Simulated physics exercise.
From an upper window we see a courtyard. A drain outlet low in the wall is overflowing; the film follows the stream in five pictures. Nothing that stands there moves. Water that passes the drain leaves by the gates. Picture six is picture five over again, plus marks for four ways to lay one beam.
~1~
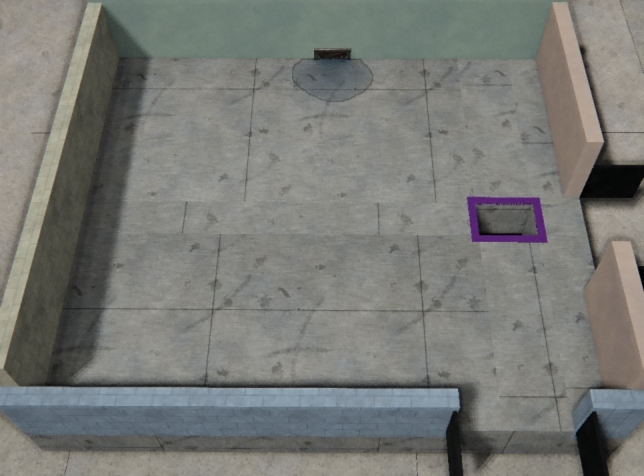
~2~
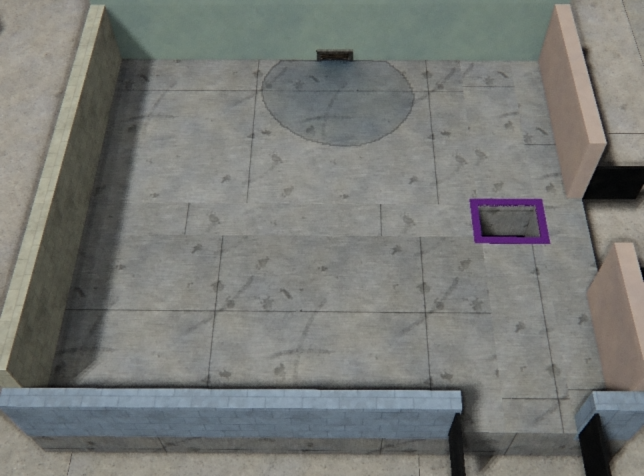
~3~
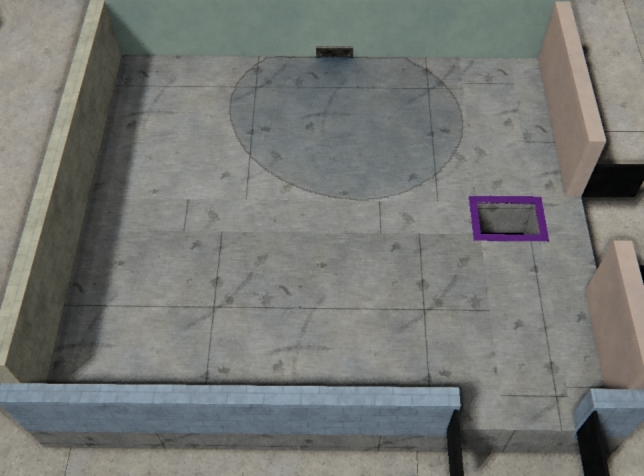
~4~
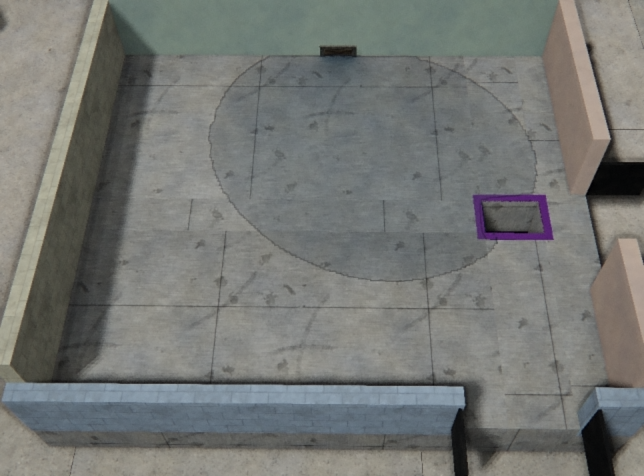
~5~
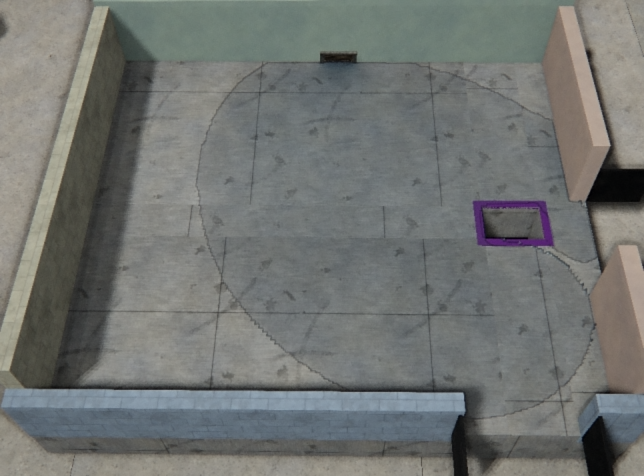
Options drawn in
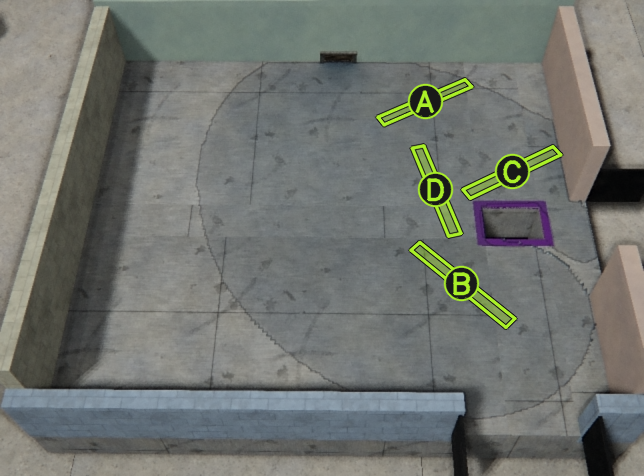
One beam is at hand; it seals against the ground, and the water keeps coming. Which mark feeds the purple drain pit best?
B beats the others.
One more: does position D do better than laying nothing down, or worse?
Position D is worse.
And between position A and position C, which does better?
Here it is position A.
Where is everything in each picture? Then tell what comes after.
Outfall at (332, 54); purple drain pit at (506, 219); open gate at (511, 414); open gate at (574, 242); 2 % of the ground under water, visible out to (350, 94); purple drain pit still dry, in the first frame.
In the second frame, 8 % of the ground under water, visible out to (367, 138); purple drain pit still dry.
In the third frame, 19 % of the ground under water, visible out to (376, 193); purple drain pit still dry.
In the fourth frame, 35 % of the ground under water, visible out to (395, 278); purple drain pit taking water.
In the fifth frame, 57 % of the ground under water, visible out to (571, 366); purple drain pit taking water.
In lime, A from (381, 120) to (468, 83); B from (415, 246) to (510, 322); C from (466, 193) to (556, 150); D from (418, 147) to (454, 234).
For position A, about 18 % of the stream goes into the purple drain pit, about 81 % out by the gates.
For position B, about 26 % of the stream goes into the purple drain pit, about 74 % out by the gates.
For position C, about 7 % of the stream goes into the purple drain pit, about 90 % out by the gates.
For position D, about 15 % of the stream goes into the purple drain pit, about 85 % out by the gates.
